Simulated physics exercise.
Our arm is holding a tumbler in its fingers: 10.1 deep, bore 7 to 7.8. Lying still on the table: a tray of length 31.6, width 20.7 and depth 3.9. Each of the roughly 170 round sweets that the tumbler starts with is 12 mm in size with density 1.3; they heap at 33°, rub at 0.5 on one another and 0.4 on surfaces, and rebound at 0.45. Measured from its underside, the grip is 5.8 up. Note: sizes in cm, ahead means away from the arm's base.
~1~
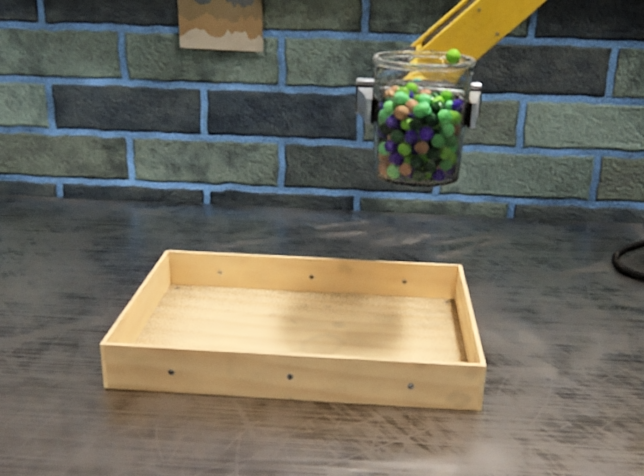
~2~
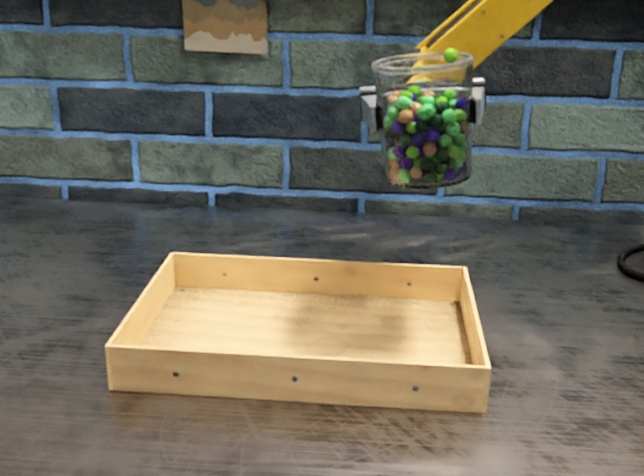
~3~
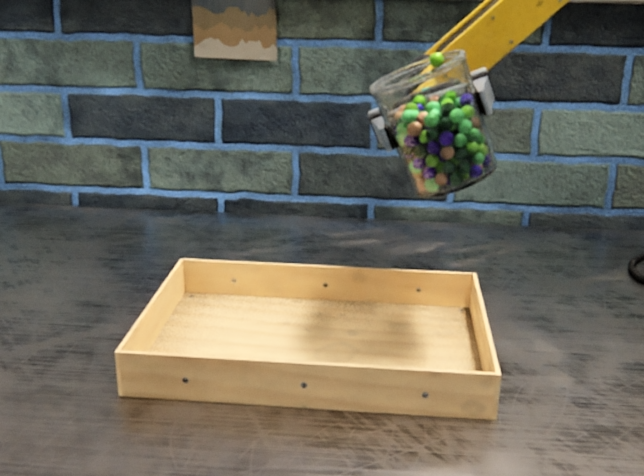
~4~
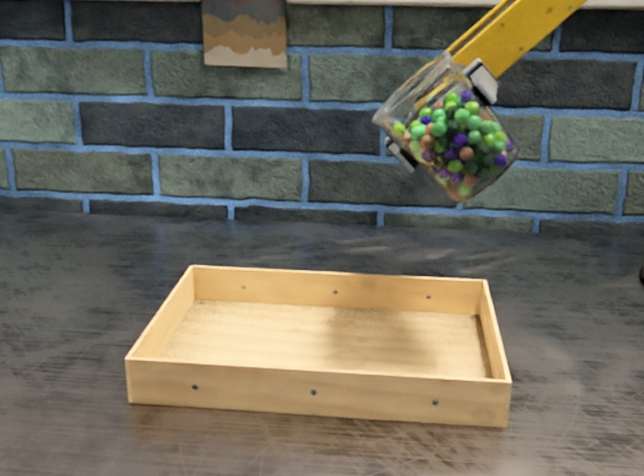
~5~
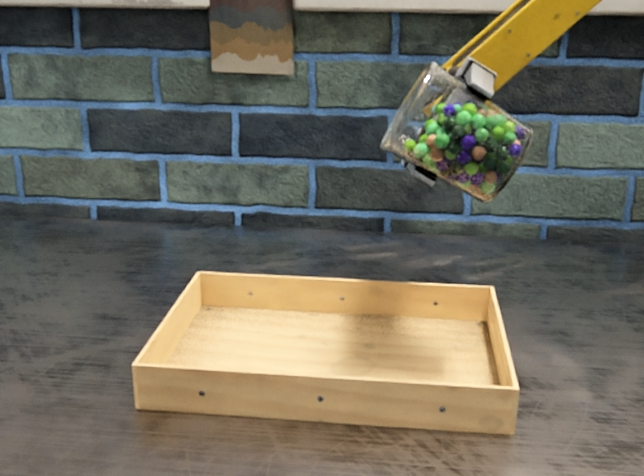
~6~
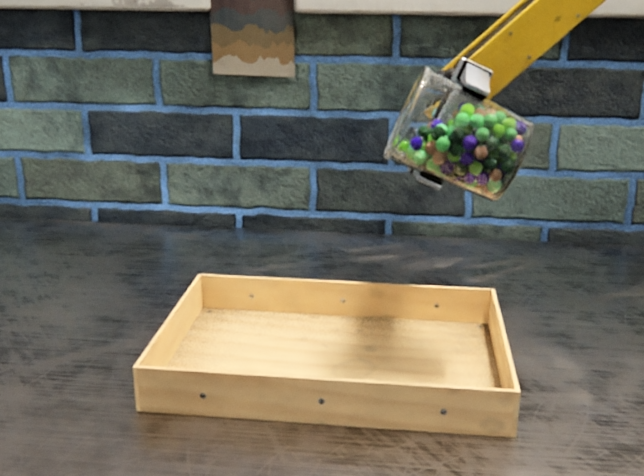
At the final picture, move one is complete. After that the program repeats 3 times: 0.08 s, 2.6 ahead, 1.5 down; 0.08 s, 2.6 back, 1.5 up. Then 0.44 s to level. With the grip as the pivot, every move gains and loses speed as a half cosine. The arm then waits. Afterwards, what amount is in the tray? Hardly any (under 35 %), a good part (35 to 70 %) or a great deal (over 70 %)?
Hardly any.
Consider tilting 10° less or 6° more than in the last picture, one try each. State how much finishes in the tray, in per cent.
Roughly 5 and 20 percent.
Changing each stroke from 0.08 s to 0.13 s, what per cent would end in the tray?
That would give around 0 per cent.
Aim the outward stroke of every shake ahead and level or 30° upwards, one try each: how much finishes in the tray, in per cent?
I'd say close to 35 percent for the first and close to 50 percent for the second.
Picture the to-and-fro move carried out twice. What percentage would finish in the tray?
About 10 per cent, then.
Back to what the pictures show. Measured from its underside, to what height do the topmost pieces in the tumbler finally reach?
9.0 cm.
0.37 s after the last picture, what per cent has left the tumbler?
5 %.
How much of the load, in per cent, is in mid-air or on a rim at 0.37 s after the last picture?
Roughly 5 percent.
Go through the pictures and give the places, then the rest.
Tumbler middle at (420, 120), level; upper third of the load around (416, 106), from x 385 to 460, top at y 55; 172 in the tumbler, in the first frame.
Tumbler middle at (425, 122), tilted 6° forward; upper third of the load around (423, 108), from x 390 to 460, top at y 55, in the second frame.
Tumbler middle at (437, 127), tilted 23° forward; upper third of the load around (437, 115), from x 400 to 485, top at y 60, in the third frame.
Tumbler middle at (450, 132), tilted 44° forward; upper third of the load around (454, 121), from x 400 to 505, top at y 95, in the fourth frame.
Tumbler middle at (458, 137), tilted 61° forward; upper third of the load around (468, 123), from x 410 to 520, top at y 105, in the fifth frame.
Tumbler middle at (460, 138), tilted 67° forward; upper third of the load around (474, 128), from x 400 to 520, top at y 110; 172 in the tumbler, in the sixth frame.
Then, 0.37 s after the last picture, tilted 67° forward, highest piece 24 above the table; 162 in the tumbler, 2 in the tray, 8 in flight or on a rim.
Then, 0.74 s after the last picture, tilted 25° forward, highest piece 25 above the table; 147 in the tumbler, 23 in the tray, 2 in flight or on a rim.
Then, 1.12 s after the last picture, level, highest piece 27 above the table; 147 in the tumbler, 25 in the tray.
Then, 2.17 s after the last picture, level, highest piece 27 above the table; 147 in the tumbler, 25 in the tray.
Final count, 147 in the tumbler, 25 in the tray. That is 15 % in the tray.
